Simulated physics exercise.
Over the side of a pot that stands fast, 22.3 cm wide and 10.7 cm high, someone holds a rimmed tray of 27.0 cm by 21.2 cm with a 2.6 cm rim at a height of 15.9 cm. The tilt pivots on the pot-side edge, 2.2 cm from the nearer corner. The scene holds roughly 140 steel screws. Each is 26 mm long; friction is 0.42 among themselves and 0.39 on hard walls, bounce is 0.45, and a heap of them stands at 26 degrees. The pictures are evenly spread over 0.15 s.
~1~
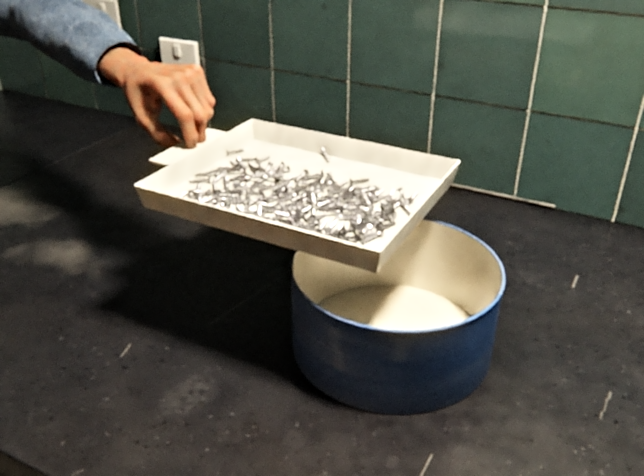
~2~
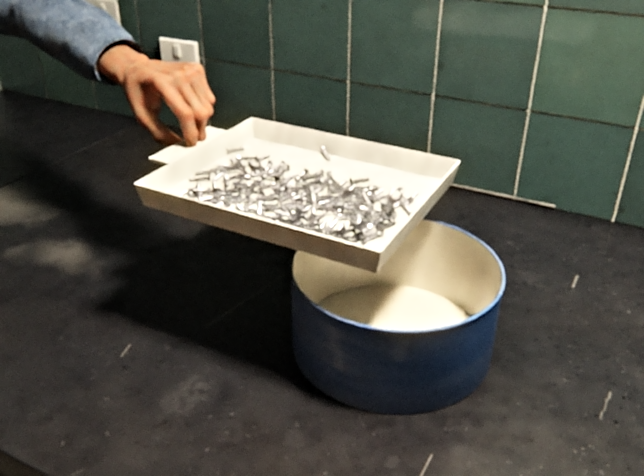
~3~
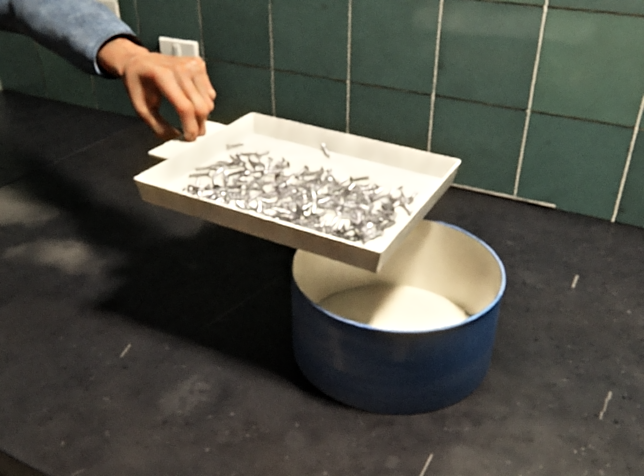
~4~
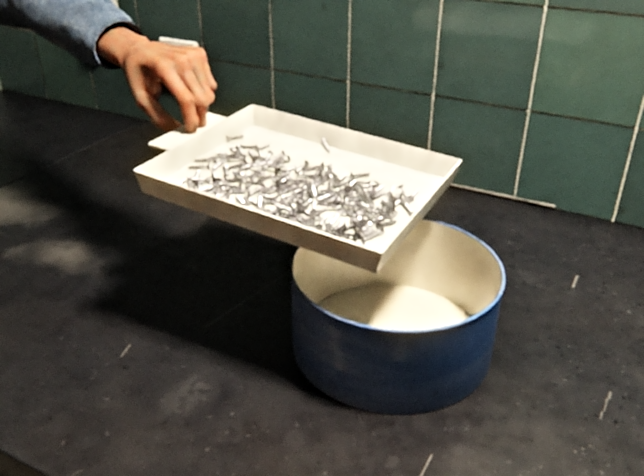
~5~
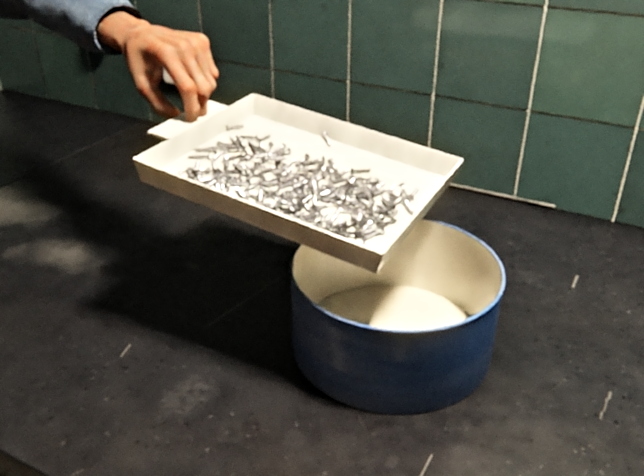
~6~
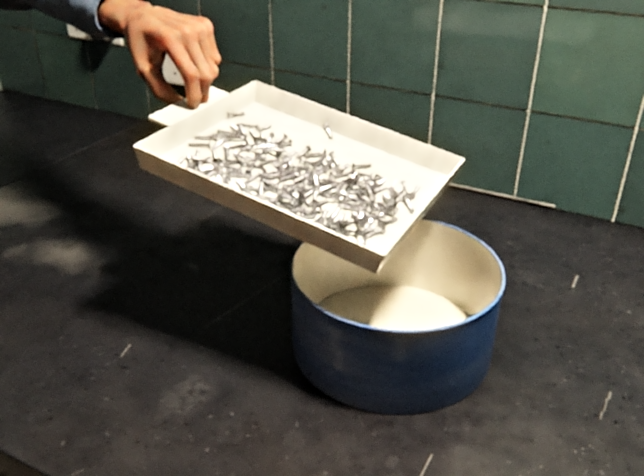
A hand slowly raises the left side of a white tray of screws beside a blue pot.
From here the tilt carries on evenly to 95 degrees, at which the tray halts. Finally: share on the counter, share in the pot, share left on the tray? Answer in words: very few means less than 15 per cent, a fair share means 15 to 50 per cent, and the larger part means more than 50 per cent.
Counter: A fair share. Pot: The larger part. Left on the tray: Very few.
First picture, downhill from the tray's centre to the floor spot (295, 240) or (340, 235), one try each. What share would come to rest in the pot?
First try: About 0 percent; second try: About 5 percent.
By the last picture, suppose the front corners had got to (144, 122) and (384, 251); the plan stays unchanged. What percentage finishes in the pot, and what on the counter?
Pot: 50, counter: 50.
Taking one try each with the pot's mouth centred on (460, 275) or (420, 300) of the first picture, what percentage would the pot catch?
The shares would be near 85 and 95 per cent respectively.
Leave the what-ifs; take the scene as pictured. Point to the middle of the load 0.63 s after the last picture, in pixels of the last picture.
Approximately (431, 245) in the last picture.
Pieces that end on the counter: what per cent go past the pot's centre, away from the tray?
I'd put it close to 100 per cent.
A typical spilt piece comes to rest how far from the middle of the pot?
I'd say close to 20 centimetres.
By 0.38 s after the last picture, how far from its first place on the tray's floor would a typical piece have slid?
By then it sits near 7 cm from where it began.
Then, 0.38 s after the last picture, tilt 51 degrees; the tray holds 100 %, the pot 0 %.
Then, 0.63 s after the last picture, tilt 78 degrees; the tray holds 65 %, the pot 10 %.
Then, 0.99 s after the last picture, tilt 95 degrees; the tray holds 15 %, the pot 55 %.
In the end, counter 30 %, pot 70 %, tray 5 %.
